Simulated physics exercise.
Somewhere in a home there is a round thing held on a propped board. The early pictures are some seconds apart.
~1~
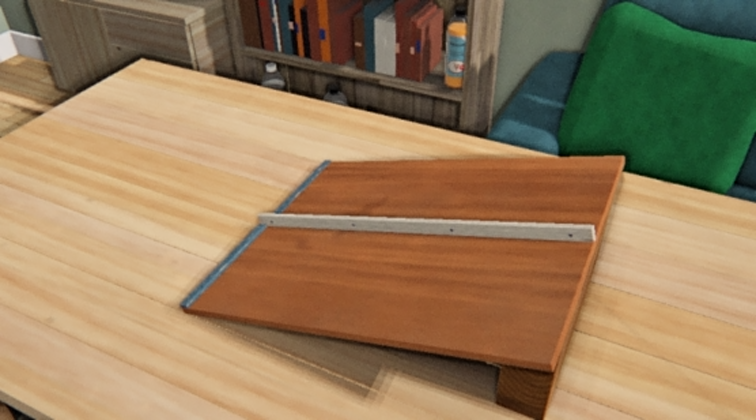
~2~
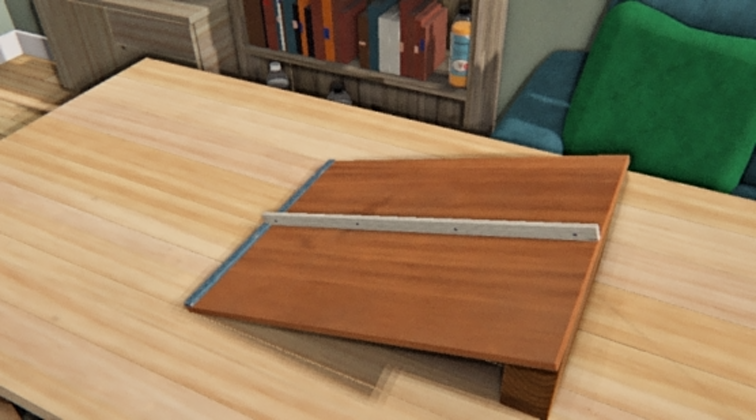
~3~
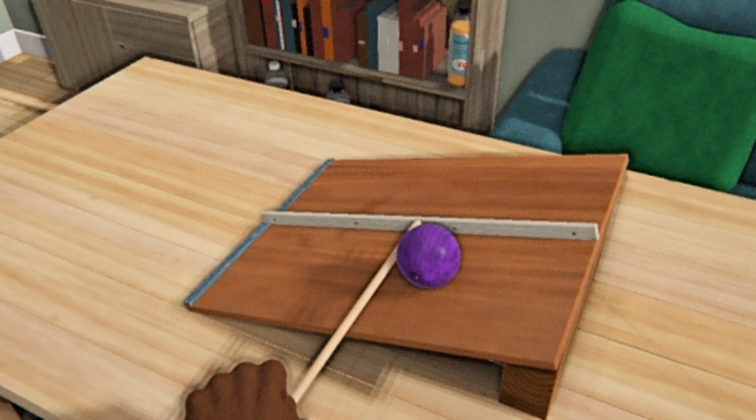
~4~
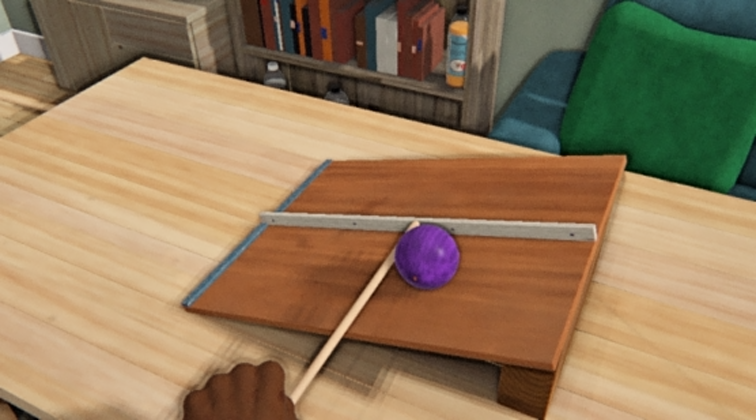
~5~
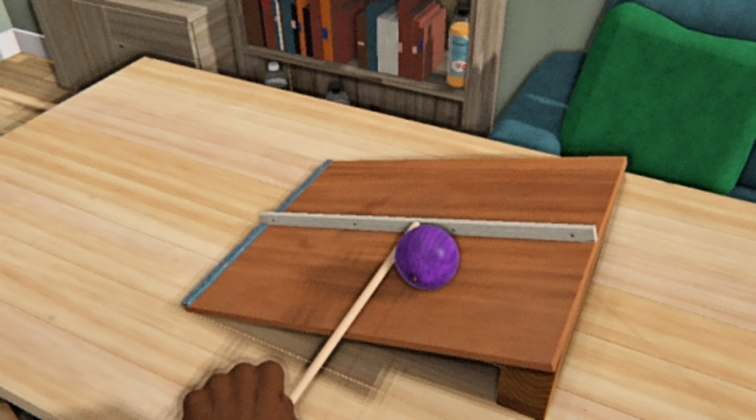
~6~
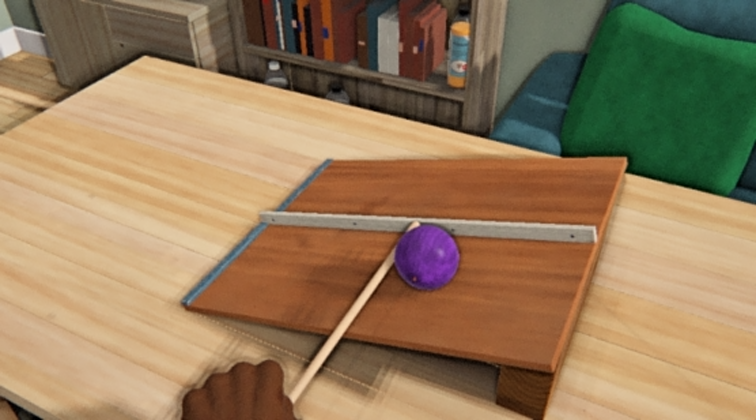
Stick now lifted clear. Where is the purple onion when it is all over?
The purple onion is off beyond the strip.
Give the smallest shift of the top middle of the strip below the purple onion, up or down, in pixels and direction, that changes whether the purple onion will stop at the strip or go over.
Shift: Approx. 12 px, direction up.
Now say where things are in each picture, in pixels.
The first frame shows board (403, 229).
The second frame shows board (407, 228).
The third frame shows held back by the stick; purple onion (428, 256); board (406, 227).
The fourth frame shows held back by the stick; purple onion (426, 257); board (404, 228).
The fifth frame shows held back by the stick; purple onion (426, 258); board (404, 228).
The sixth frame shows held back by the stick; purple onion (426, 258); board (404, 228).
Then, 0.62 s after the last picture, purple onion rolling on the board near (221, 237).
Then, 1.14 s after the last picture, purple onion off the board.
By the end, the purple onion runs past the strip.
